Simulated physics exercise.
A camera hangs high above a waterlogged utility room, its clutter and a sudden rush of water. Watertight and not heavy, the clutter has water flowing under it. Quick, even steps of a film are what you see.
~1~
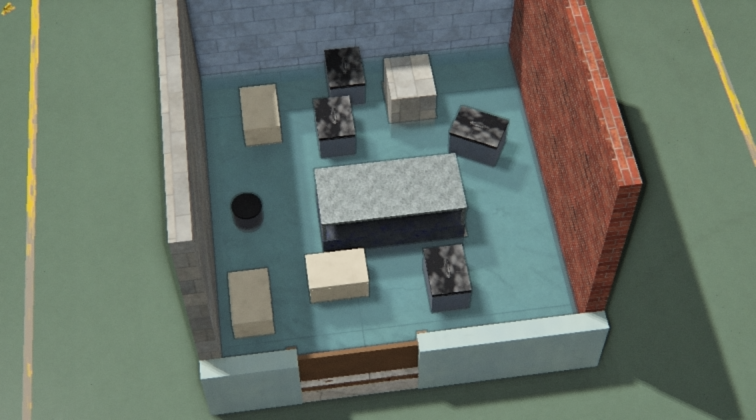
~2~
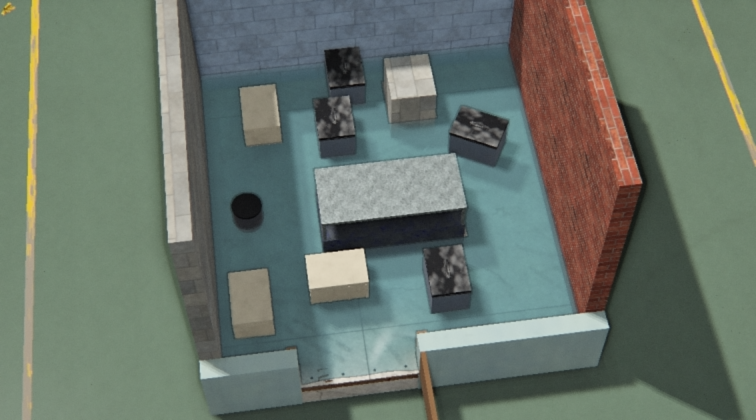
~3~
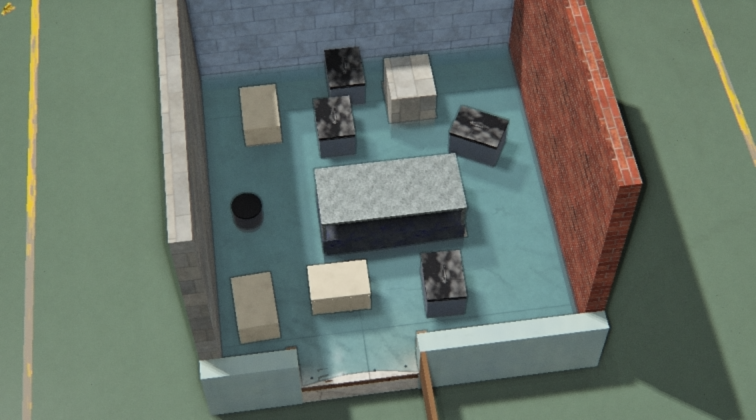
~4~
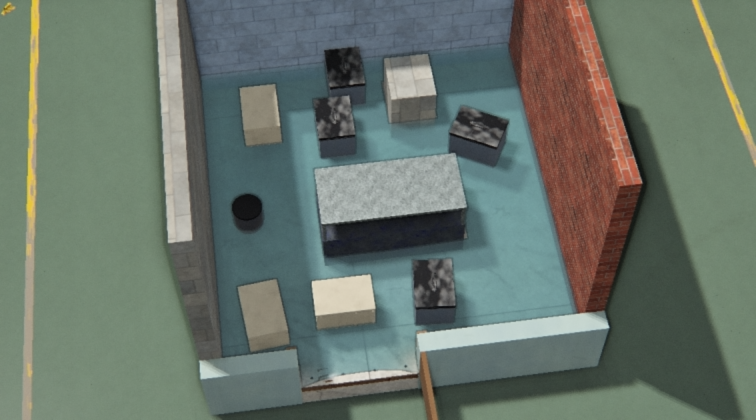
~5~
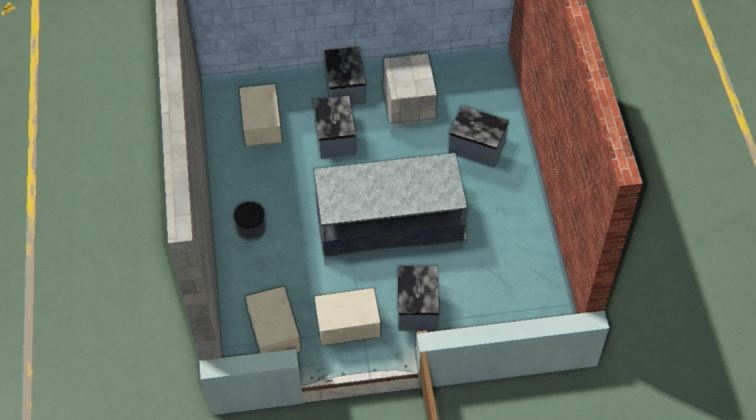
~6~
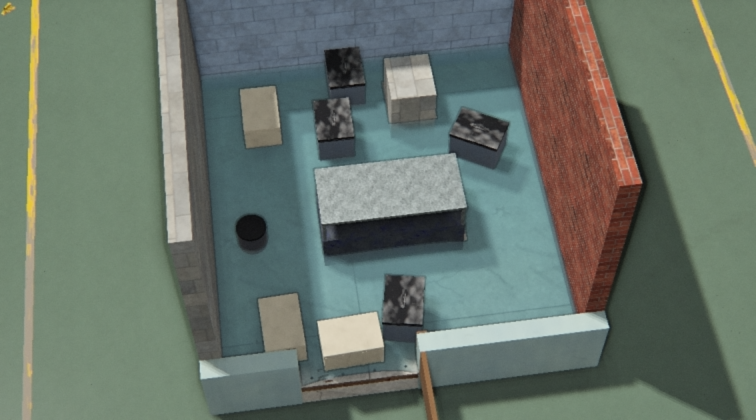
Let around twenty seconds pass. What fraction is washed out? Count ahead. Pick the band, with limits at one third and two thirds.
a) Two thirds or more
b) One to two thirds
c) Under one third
The answer is a.
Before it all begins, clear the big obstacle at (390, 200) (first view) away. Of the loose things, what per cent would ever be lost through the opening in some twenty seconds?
My guess is close to 80 per cent of them.
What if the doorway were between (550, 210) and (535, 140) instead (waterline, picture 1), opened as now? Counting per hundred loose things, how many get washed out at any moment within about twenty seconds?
Result: Roughly 50 per cent.
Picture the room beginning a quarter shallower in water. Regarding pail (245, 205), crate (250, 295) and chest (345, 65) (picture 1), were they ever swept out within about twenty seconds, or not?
Sequence: Removed / removed / not removed.
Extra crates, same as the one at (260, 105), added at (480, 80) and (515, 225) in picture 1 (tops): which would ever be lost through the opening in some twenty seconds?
Taking them in turn: Held back, then flushed away.
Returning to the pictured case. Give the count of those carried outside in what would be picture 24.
4.
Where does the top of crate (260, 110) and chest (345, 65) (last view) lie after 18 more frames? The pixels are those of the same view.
At about (244, 197) and (329, 95).
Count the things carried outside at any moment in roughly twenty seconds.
Count: 7.
A moment on, 3 of 8 are out; 5 afloat.
Next, 4 of 8 are out; 4 afloat.
Later, 6 of 8 are out; 2 afloat.
In the end, 7 of 8 are out; 1 afloat.
